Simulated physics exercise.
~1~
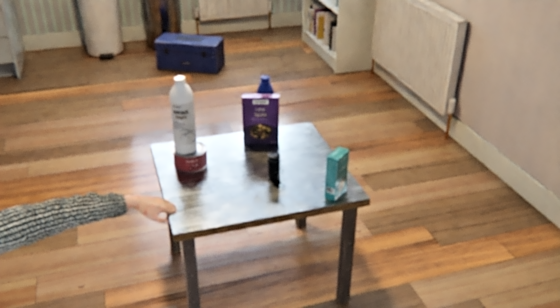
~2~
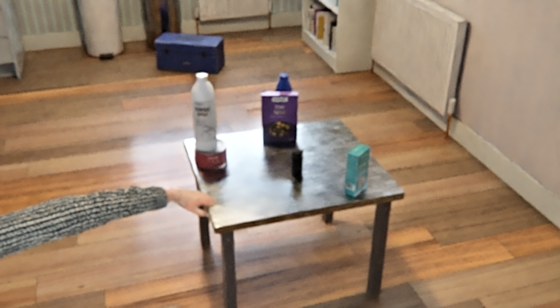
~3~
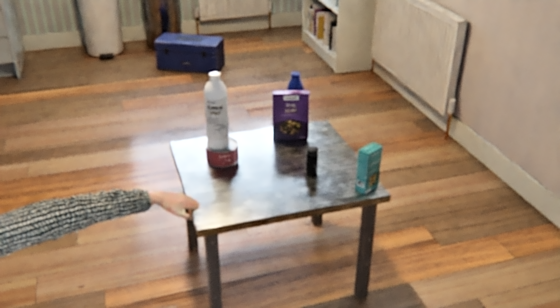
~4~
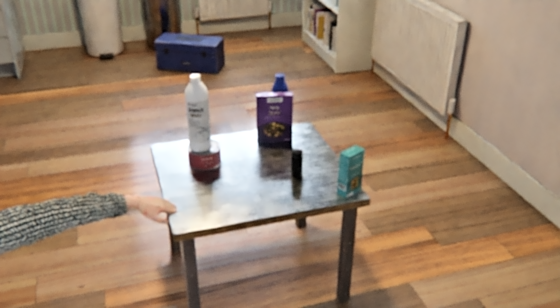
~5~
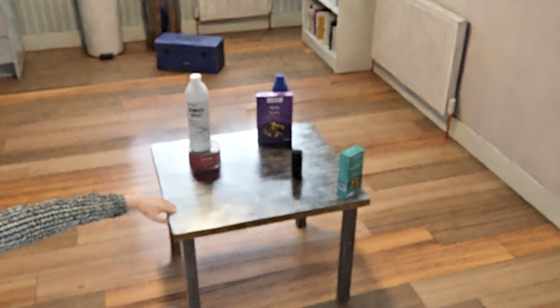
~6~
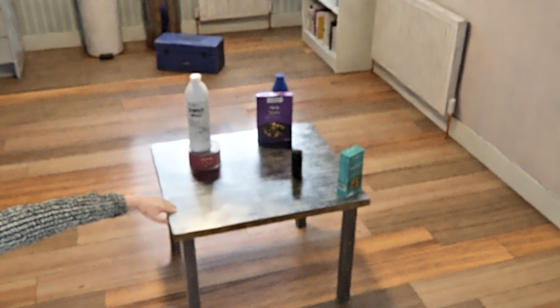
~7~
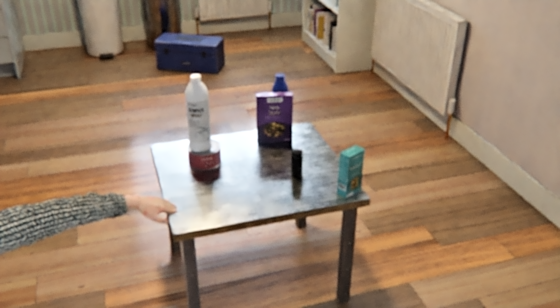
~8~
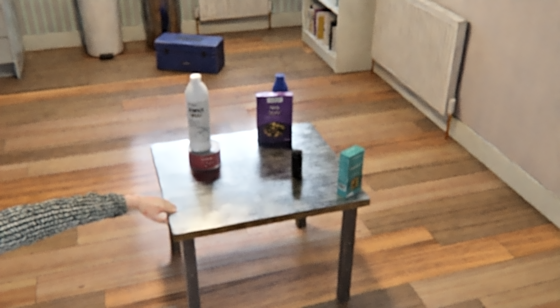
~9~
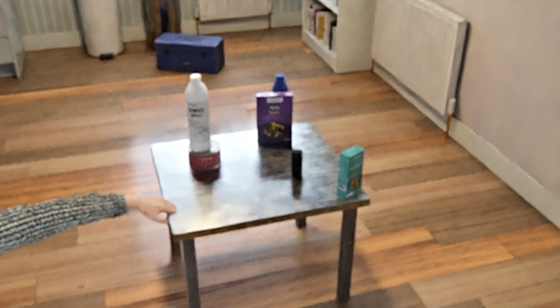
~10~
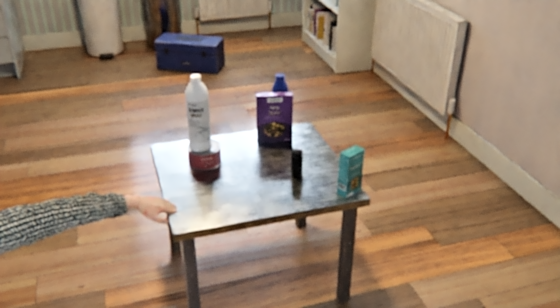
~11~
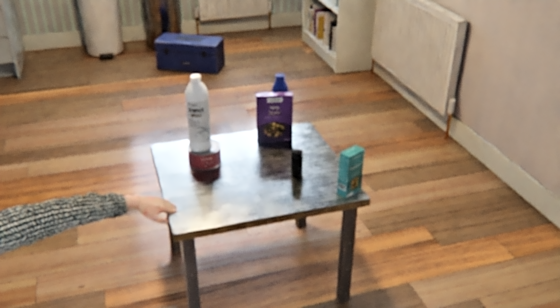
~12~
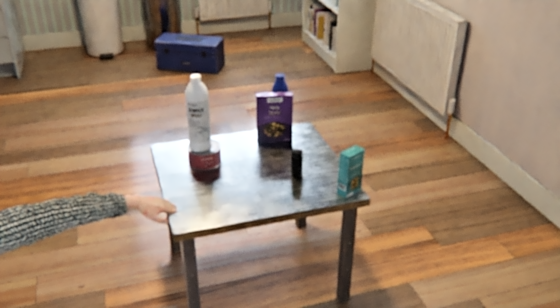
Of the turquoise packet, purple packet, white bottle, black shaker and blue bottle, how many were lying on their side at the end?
None of them were lying on their side, as all five were still standing upright on the table.
